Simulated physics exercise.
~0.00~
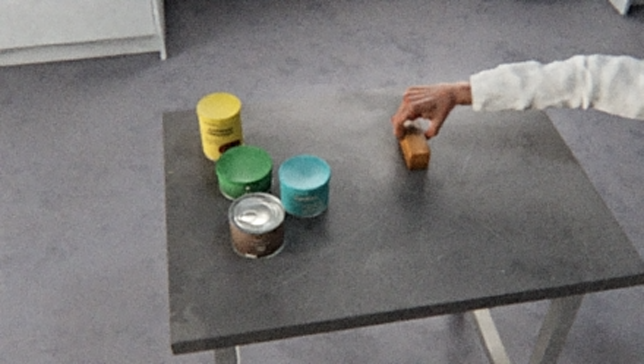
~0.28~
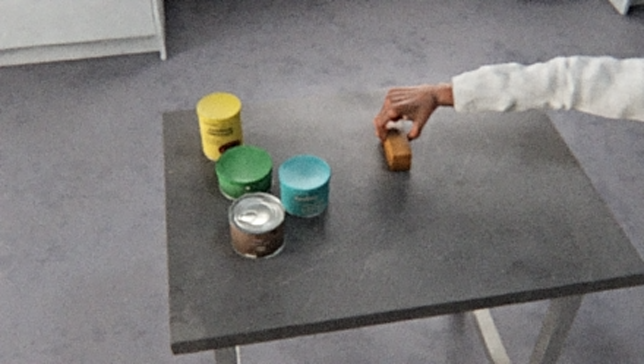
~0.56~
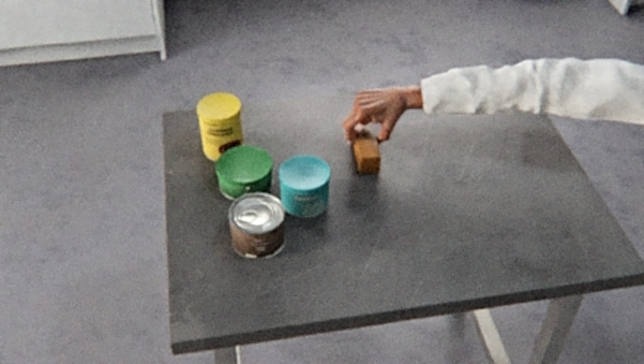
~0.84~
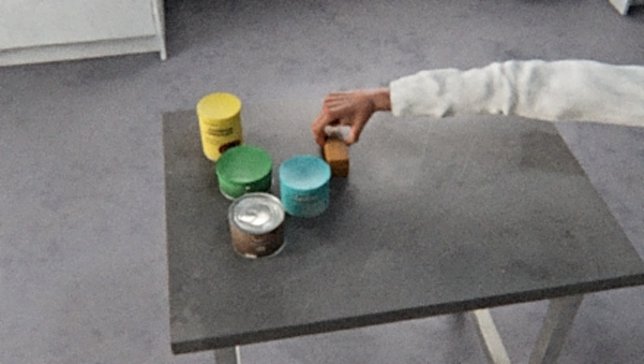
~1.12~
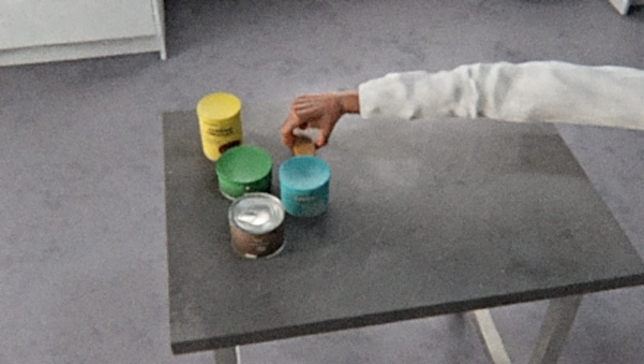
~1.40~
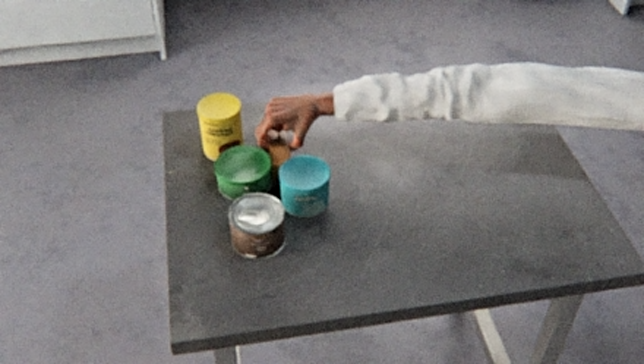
Hand sliding a small brown block leftward across a dark table, ending behind the green and turquoise tubs, all four containers unmoved.
